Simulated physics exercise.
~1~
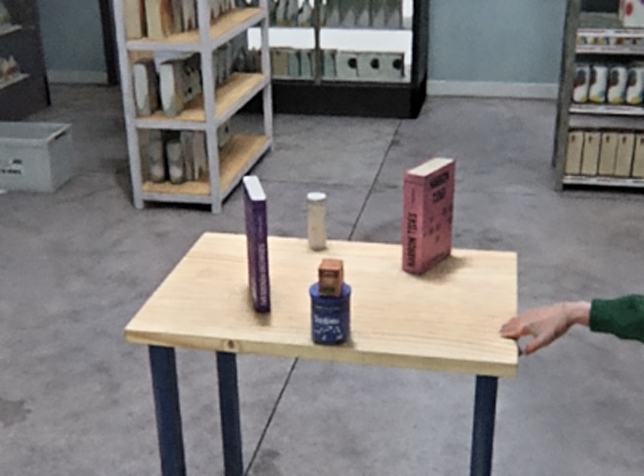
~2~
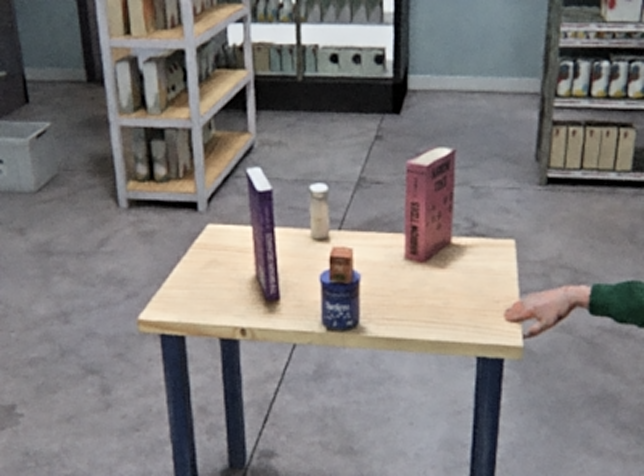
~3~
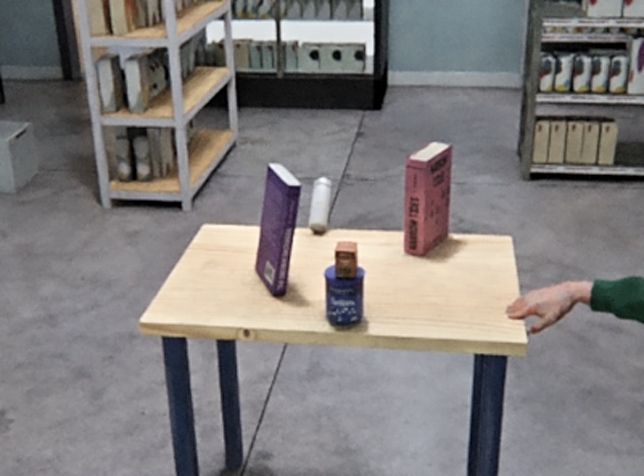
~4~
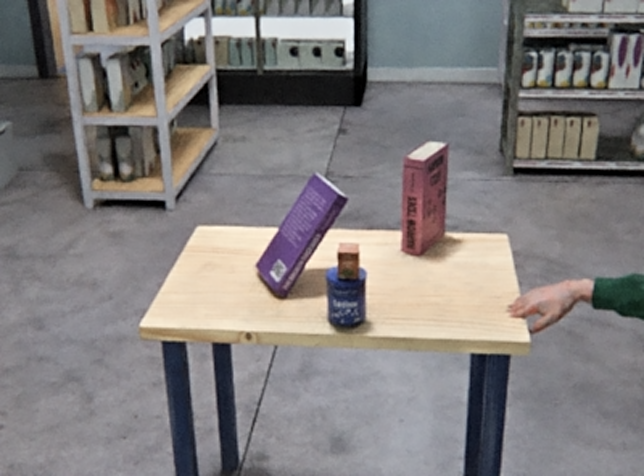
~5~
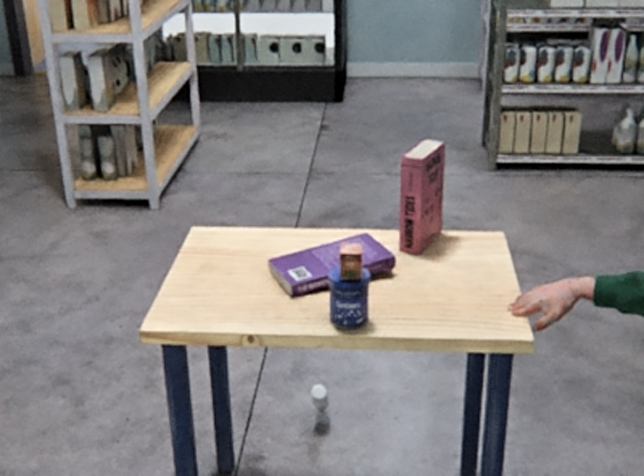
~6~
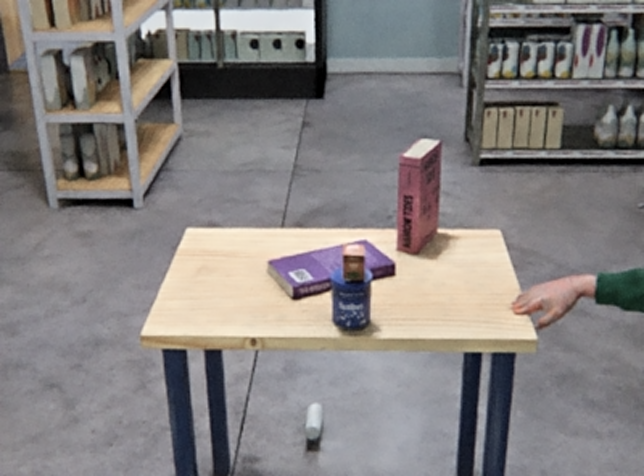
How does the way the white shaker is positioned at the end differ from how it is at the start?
At the start the white shaker stands upright at the back of the table, but at the end it lies on its side on the floor.
